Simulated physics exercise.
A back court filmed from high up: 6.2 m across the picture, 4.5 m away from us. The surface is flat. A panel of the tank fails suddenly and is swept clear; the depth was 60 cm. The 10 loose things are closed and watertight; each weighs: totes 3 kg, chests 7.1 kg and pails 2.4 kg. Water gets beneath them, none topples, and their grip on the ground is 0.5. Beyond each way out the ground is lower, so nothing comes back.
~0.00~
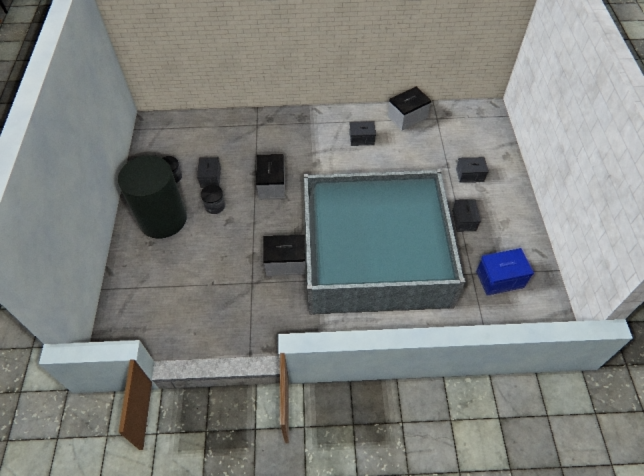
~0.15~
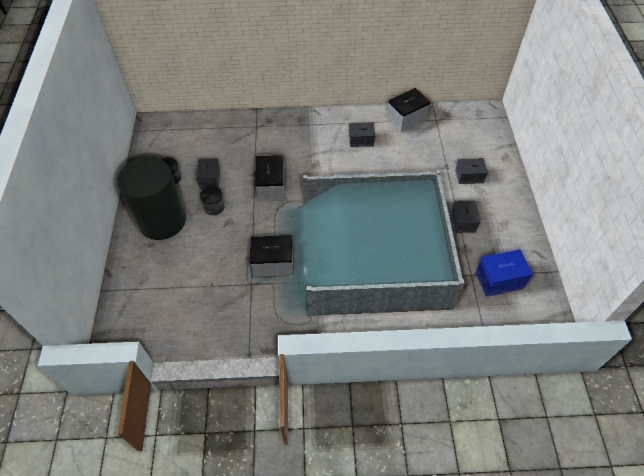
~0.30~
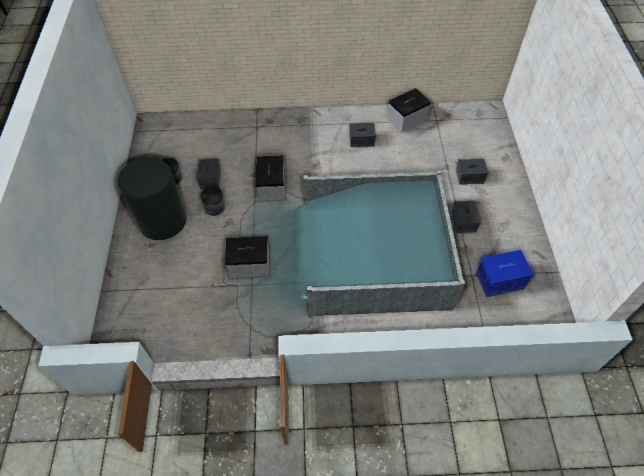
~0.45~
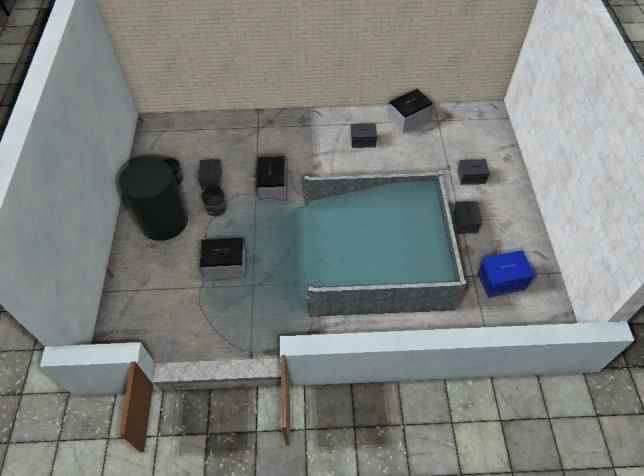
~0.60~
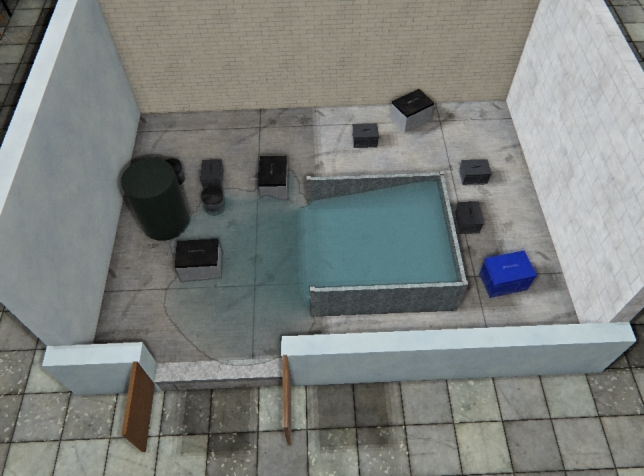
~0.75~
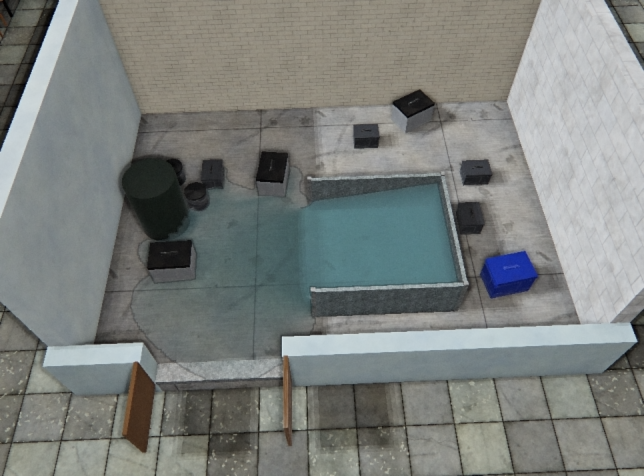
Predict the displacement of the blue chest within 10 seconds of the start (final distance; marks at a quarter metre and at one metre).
Blue chest slides a little.
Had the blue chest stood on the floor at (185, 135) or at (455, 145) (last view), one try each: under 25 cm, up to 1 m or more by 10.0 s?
In that order: It travels far; it ends far away.
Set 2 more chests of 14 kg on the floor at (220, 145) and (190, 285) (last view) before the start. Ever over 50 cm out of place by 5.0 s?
In that order: Over, past it.
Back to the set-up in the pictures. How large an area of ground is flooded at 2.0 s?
Roughly 14 m2.
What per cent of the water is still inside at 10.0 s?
Some 72 per cent remains.
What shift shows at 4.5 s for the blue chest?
About 0 cm.
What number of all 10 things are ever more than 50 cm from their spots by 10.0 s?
That makes 10.
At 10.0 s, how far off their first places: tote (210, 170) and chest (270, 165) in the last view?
In that order: 400 cm, 200 cm.
After 2.0 s the blue chest is near (512, 267), 0.0 m from its start, aground; 0 of 10 are out; 3 afloat.
After 4.5 s the blue chest is near (512, 267), 0.0 m from its start, aground; 0 of 10 are out; 4 afloat.
After 7.0 s the blue chest is near (512, 267), 0.0 m from its start, aground; 0 of 10 are out; 6 afloat.
After 10.0 s the blue chest is near (487, 292), 0.6 m from its start, afloat; 0 of 10 are out; 10 afloat.
